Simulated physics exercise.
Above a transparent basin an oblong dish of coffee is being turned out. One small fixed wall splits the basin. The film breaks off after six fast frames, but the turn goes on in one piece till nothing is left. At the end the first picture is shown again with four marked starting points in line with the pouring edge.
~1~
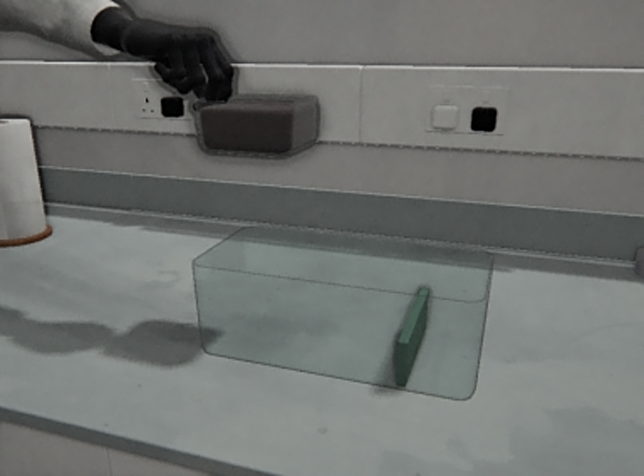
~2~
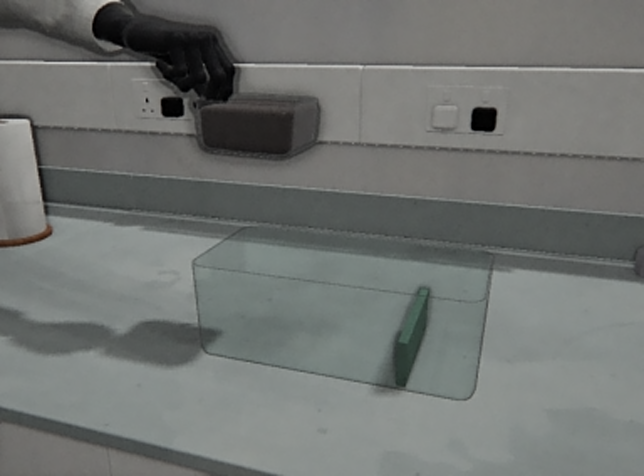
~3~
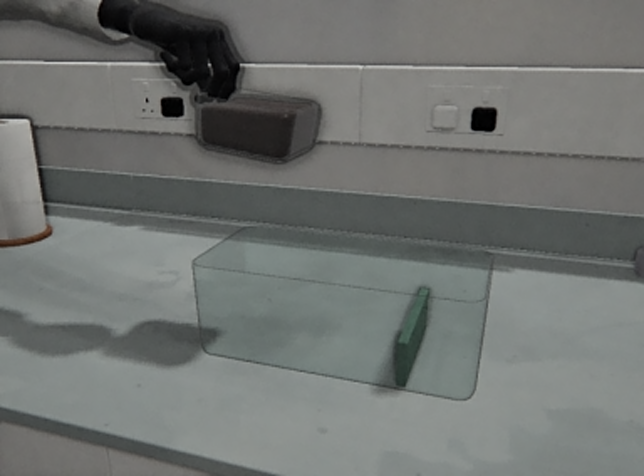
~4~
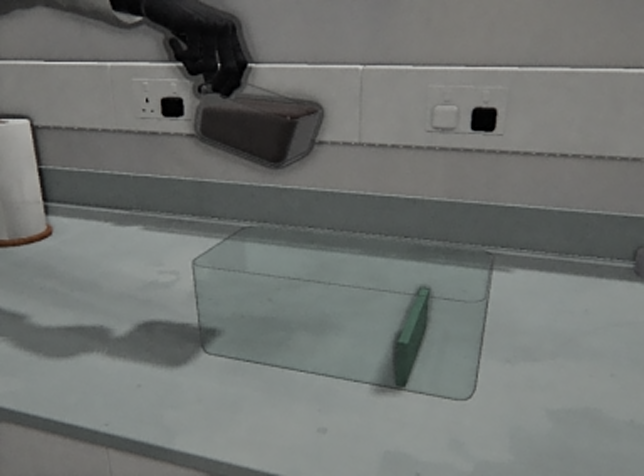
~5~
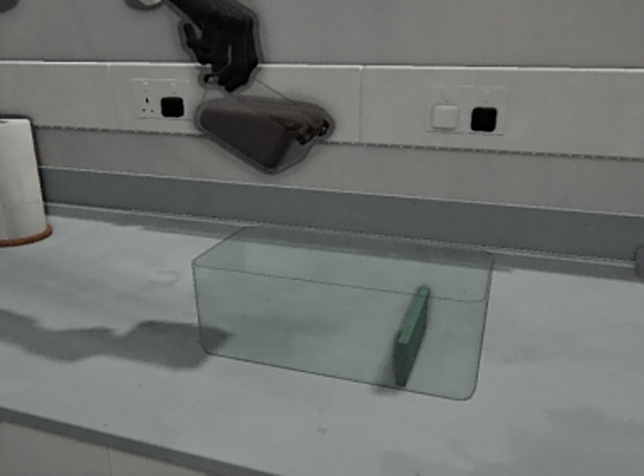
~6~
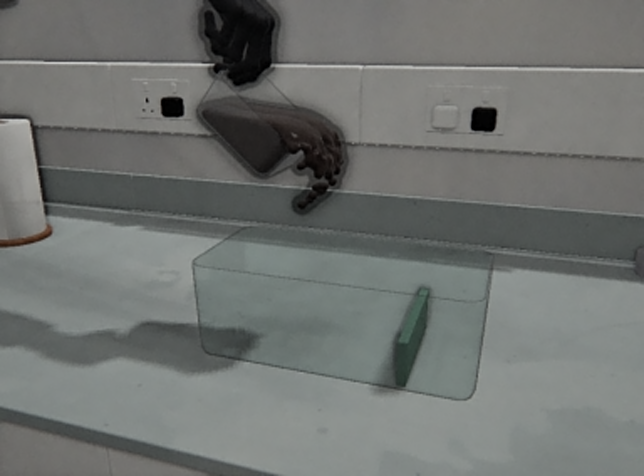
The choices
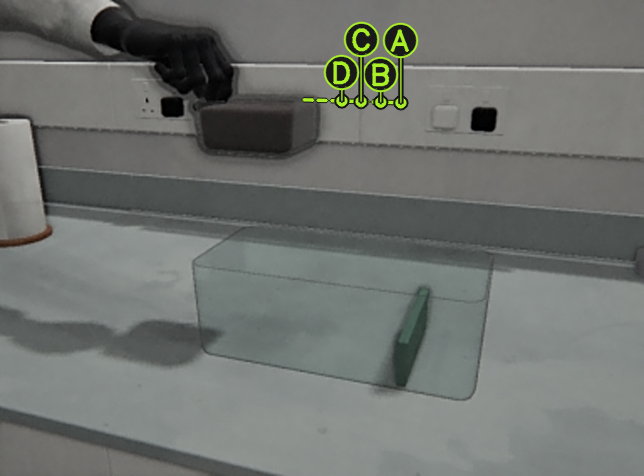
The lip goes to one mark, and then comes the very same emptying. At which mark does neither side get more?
Use dot C.
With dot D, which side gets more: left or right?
The left side.
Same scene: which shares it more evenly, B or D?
B it is.
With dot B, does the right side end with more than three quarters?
No.
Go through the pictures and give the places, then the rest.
Upright, lip at (304, 99); basin from (204, 349) to (475, 398); top of the wall at (415, 313); nothing has left yet.
Upright, lip at (305, 101); nothing has left yet.
Tipped about 8°, lip at (306, 106); nothing has left yet.
Tipped about 17°, lip at (308, 115); coffee is over the lip, down to (308, 115).
Tipped about 28°, lip at (309, 126); coffee is over the lip, down to (312, 137).
Tipped about 42°, lip at (307, 139); coffee is over the lip, down to (312, 200).
On the marked copy, A at (400, 102); B at (380, 102); C at (361, 101); D at (341, 100).
For dot A, about 22 % ends left of the wall and 77 % right of it.
For dot B, about 32 % ends left of the wall and 66 % right of it.
For dot C, about 50 % ends left of the wall and 49 % right of it.
For dot D, about 87 % ends left of the wall and 11 % right of it.
